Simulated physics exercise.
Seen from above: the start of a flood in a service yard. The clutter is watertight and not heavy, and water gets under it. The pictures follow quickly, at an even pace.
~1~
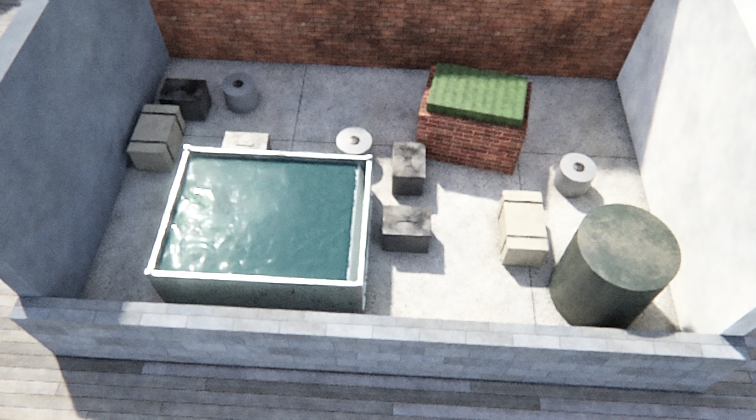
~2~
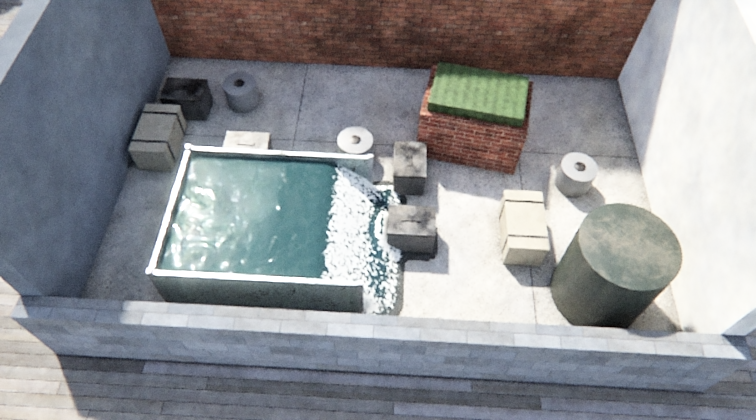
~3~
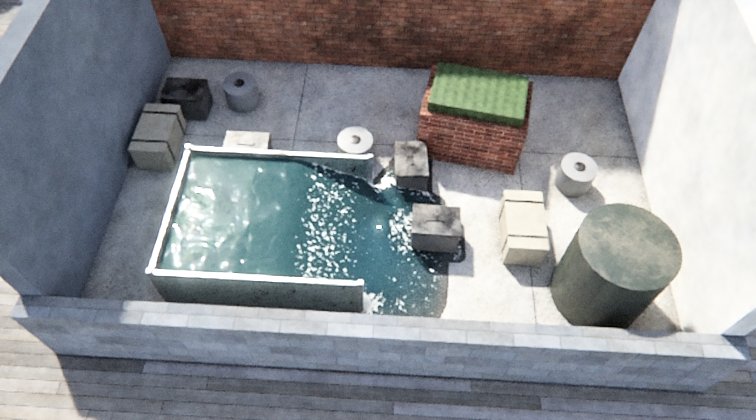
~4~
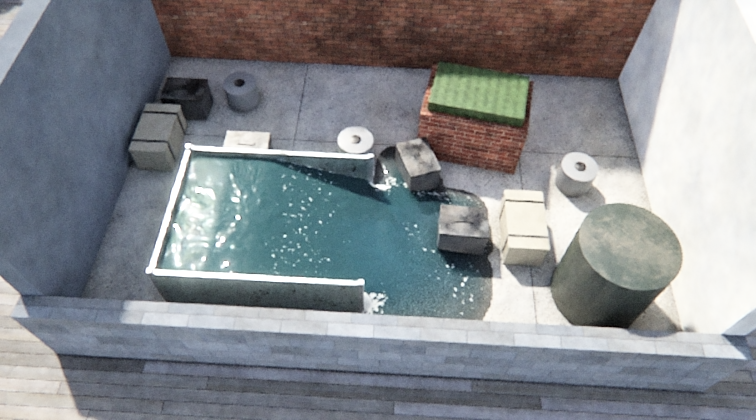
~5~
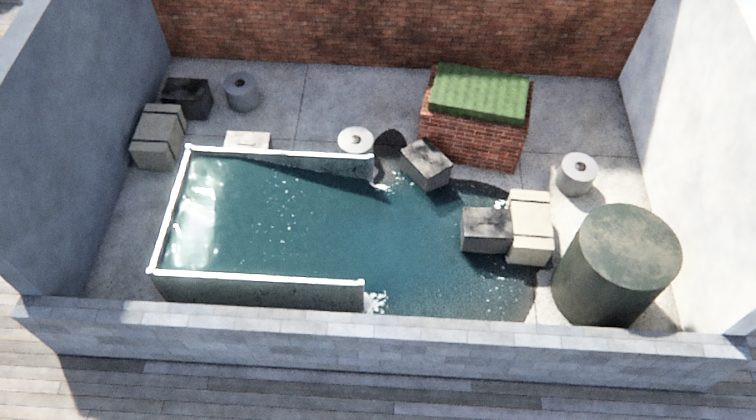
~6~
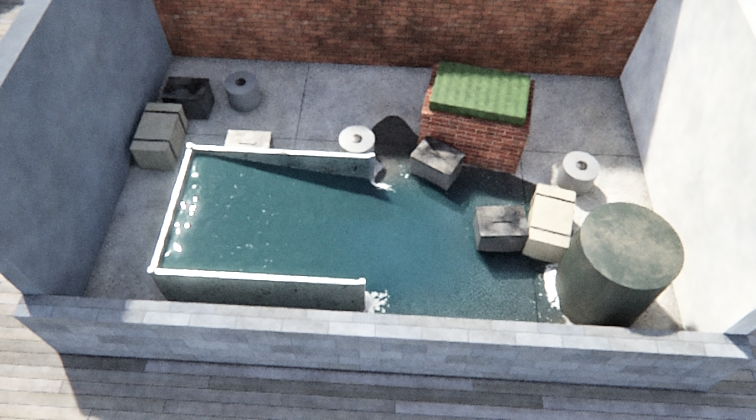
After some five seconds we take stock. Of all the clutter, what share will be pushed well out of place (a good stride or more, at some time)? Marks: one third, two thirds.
Share: One to two thirds.
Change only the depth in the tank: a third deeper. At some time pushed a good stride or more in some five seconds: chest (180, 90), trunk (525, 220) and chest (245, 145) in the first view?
As listed: Short of that, shifted that much, under that.
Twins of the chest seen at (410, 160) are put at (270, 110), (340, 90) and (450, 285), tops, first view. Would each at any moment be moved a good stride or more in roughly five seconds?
In that order: Never so far, under that, swept aside.
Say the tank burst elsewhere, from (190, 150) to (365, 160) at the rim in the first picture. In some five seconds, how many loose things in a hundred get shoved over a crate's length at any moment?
Close to 80 %.
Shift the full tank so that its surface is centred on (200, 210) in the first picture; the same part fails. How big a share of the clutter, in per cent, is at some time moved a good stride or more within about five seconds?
Some 50 per cent.
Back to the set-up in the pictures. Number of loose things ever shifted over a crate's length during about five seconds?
It comes to 4.
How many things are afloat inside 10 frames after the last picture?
That makes 3.
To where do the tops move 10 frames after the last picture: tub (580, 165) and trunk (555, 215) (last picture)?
Close to (619, 108) and (633, 176).
A moment on, 3 of 10 are well off their spots; 2 afloat.
Next, 4 of 10 are well off their spots; 3 afloat.
Later, 4 of 10 are well off their spots; 4 afloat.
In the end, 4 of 10 are well off their spots, and 4 have been at some point; 5 afloat.
